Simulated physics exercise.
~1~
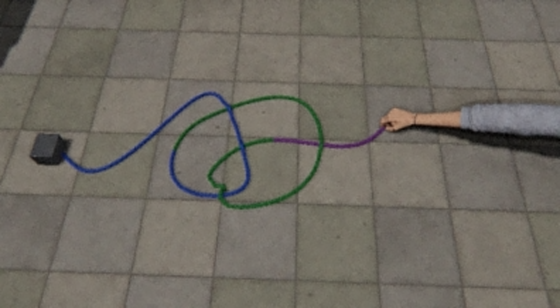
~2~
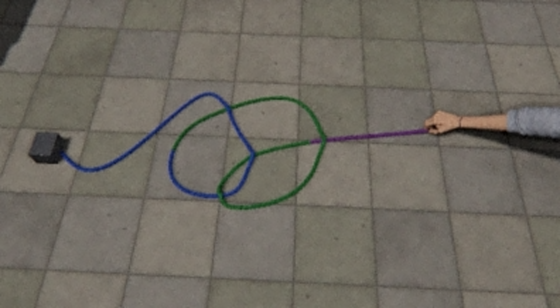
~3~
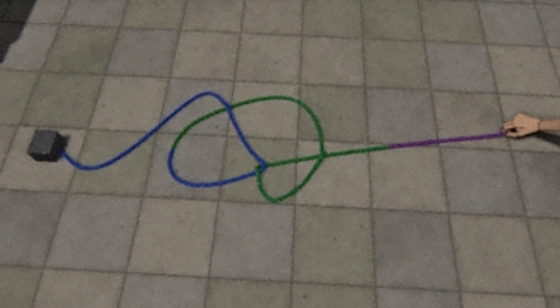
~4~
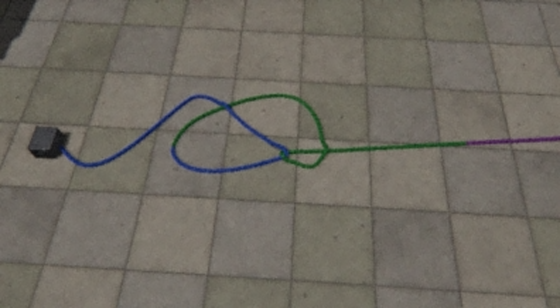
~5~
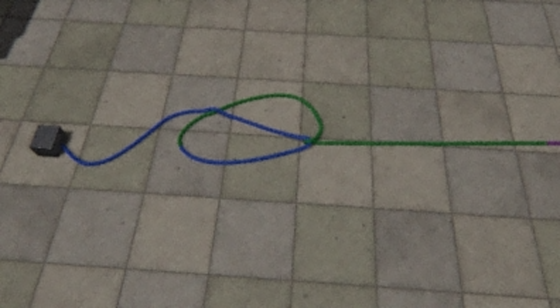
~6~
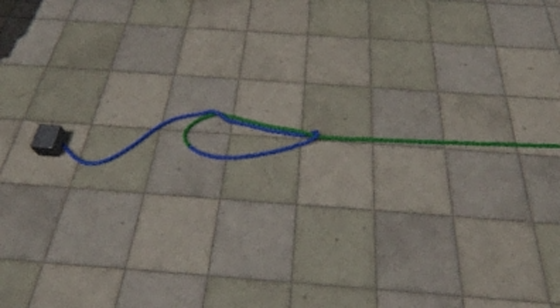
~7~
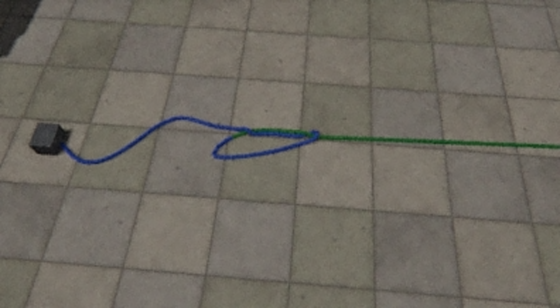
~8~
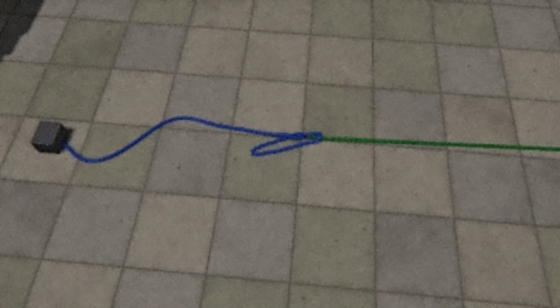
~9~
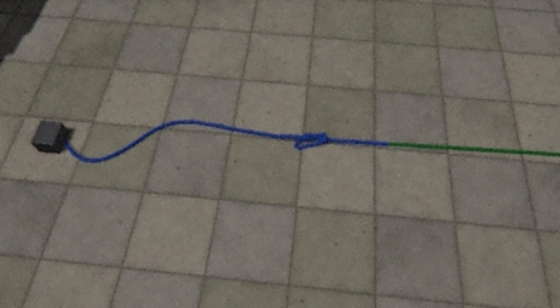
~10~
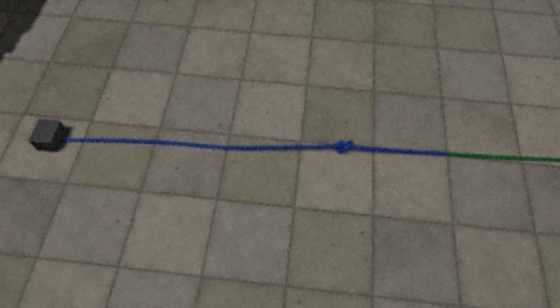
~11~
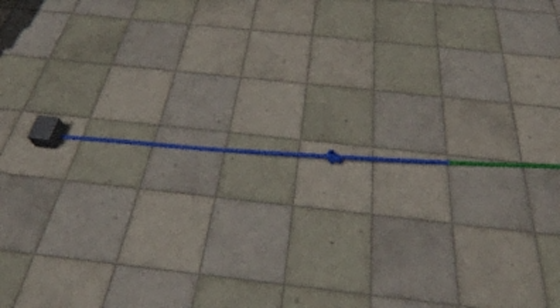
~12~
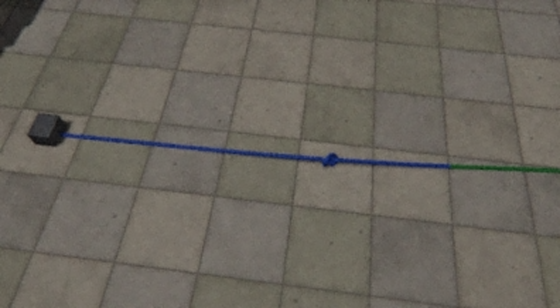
On a tiled floor, a hand pulls a looped blue, green and purple rope rightward, shrinking its loops into a small tight knot.
